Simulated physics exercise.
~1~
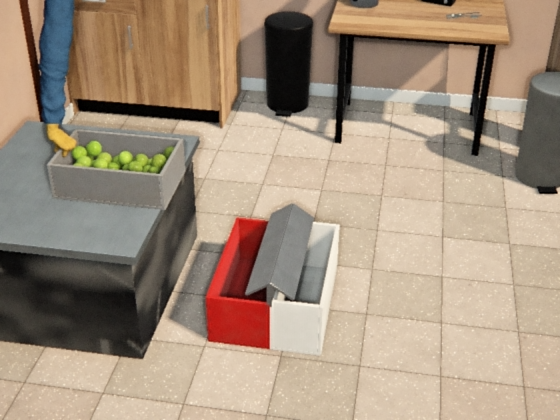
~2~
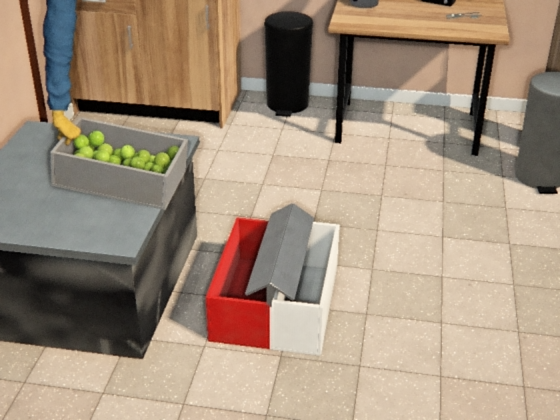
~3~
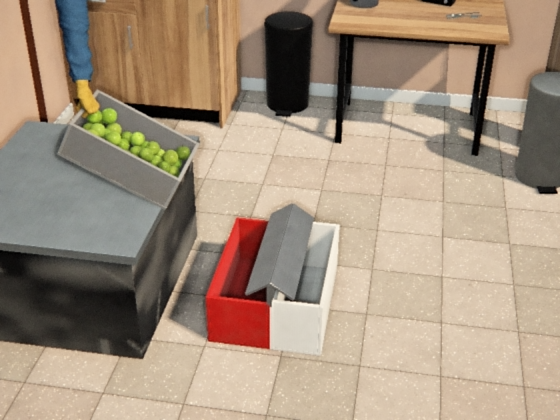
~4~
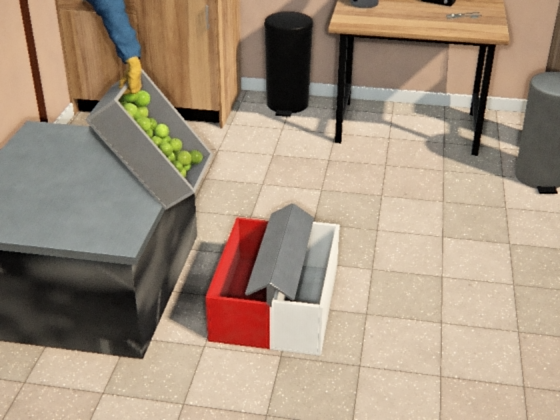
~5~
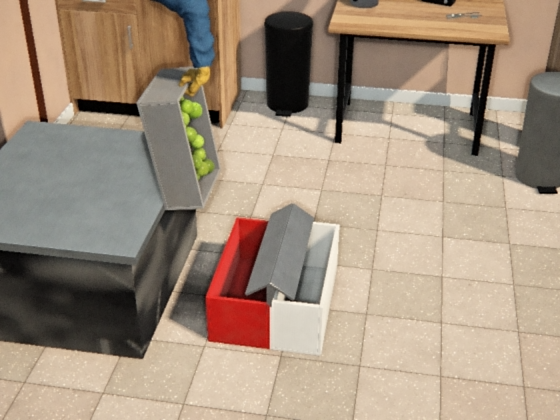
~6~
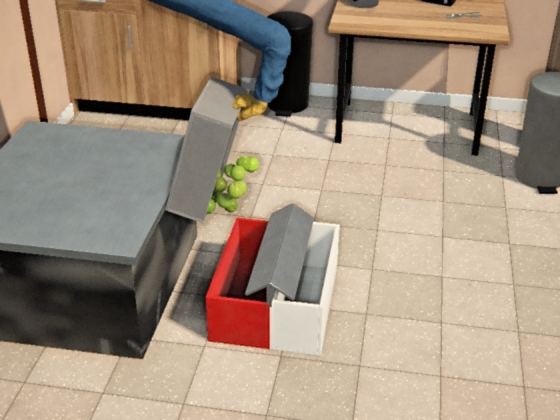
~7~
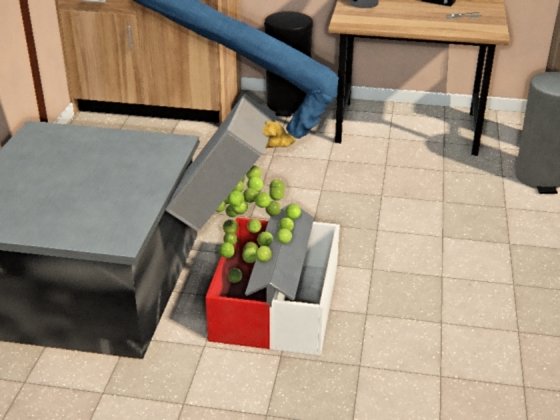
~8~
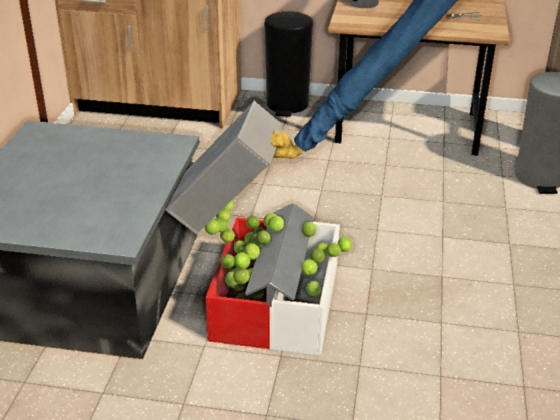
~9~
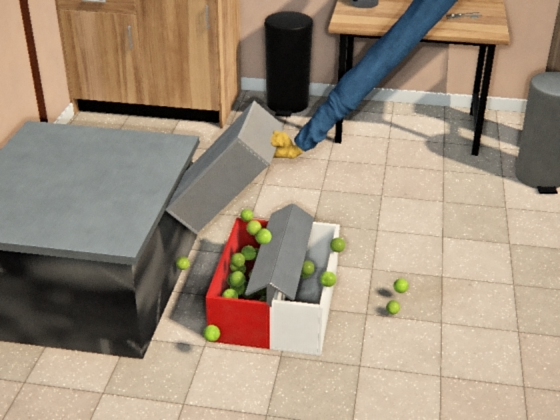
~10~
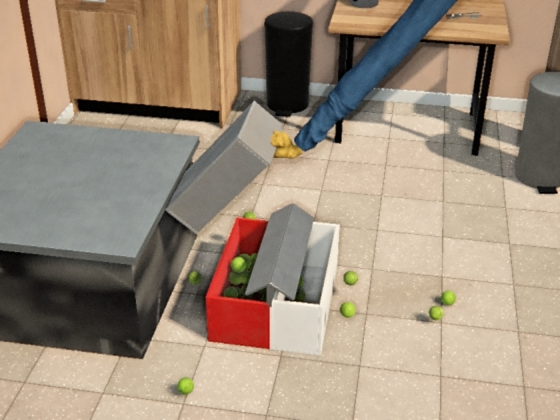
Grey tote of green apples tipped off a bench by a blue arm, spilling mostly into a red box, some scattering across tiles.
